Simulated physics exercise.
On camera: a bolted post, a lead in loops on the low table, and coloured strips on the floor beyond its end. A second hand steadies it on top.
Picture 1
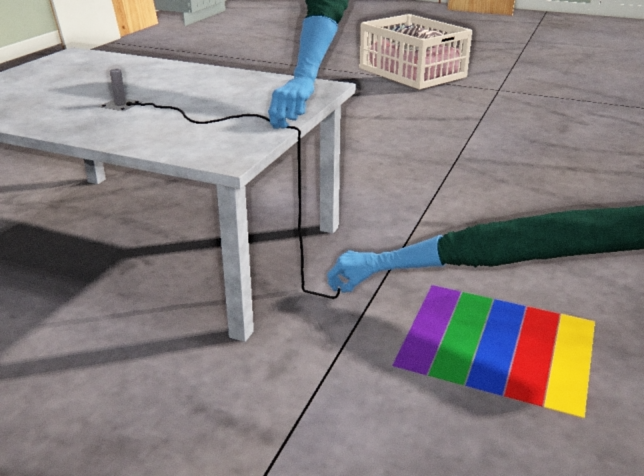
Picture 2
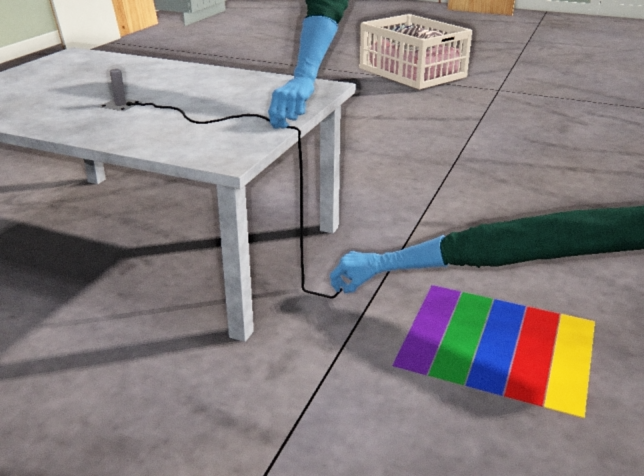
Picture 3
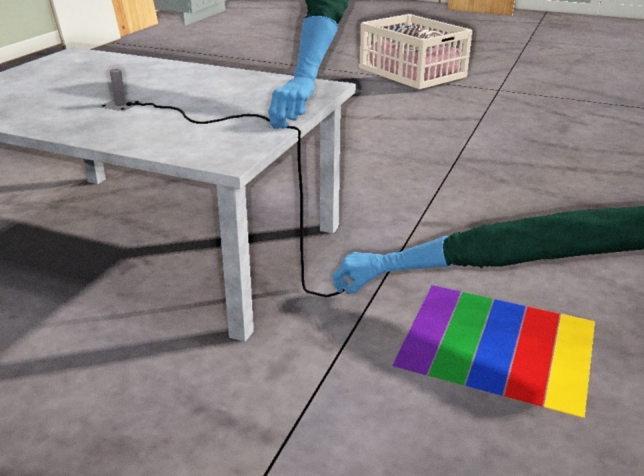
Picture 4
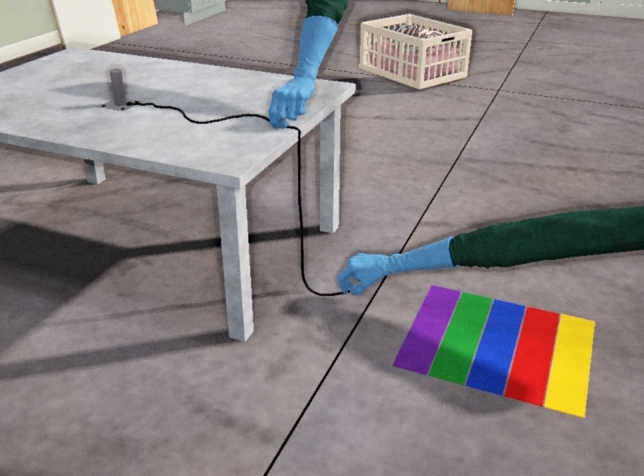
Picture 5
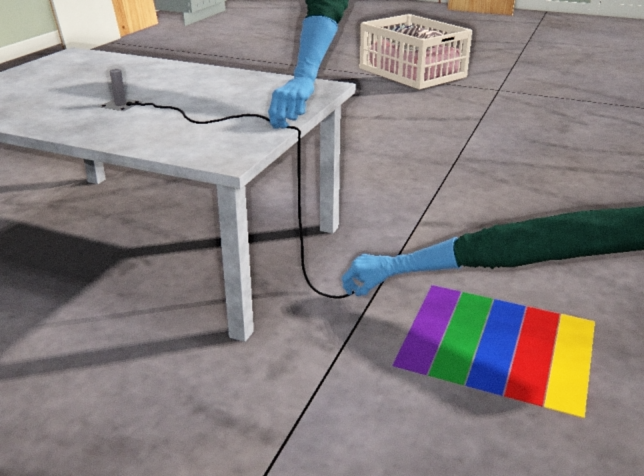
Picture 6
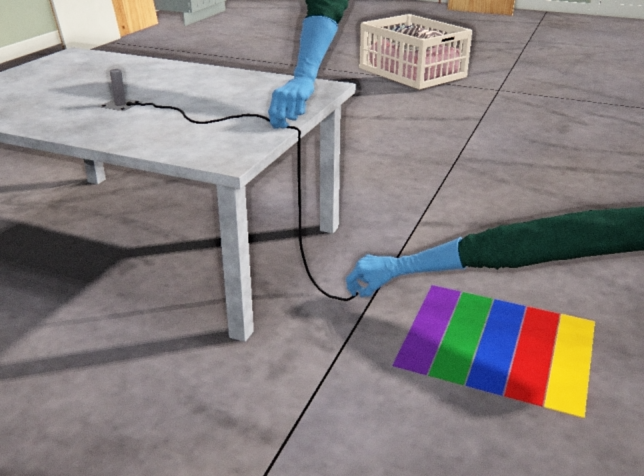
At the start, a dark lead runs across a low grey table, under one blue-gloved hand at the edge, and down to a second gloved hand near coloured strips on the floor. The lower hand then draws the lead's end slightly to the right, its bend rounding a little, while the upper hand stays still.
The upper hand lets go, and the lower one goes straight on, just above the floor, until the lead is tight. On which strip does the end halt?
The end stops over the blue strip.
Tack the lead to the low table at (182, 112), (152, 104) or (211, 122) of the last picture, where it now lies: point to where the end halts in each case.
Near (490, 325), (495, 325) and (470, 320).
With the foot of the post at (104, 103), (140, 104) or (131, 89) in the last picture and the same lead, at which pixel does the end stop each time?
The places are (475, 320), (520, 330) and (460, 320).
Soon after, end near (431, 311); over purple.
After that, end near (473, 320); over green.
At the stop, end near (498, 326); over blue. It gets as far as the blue strip.
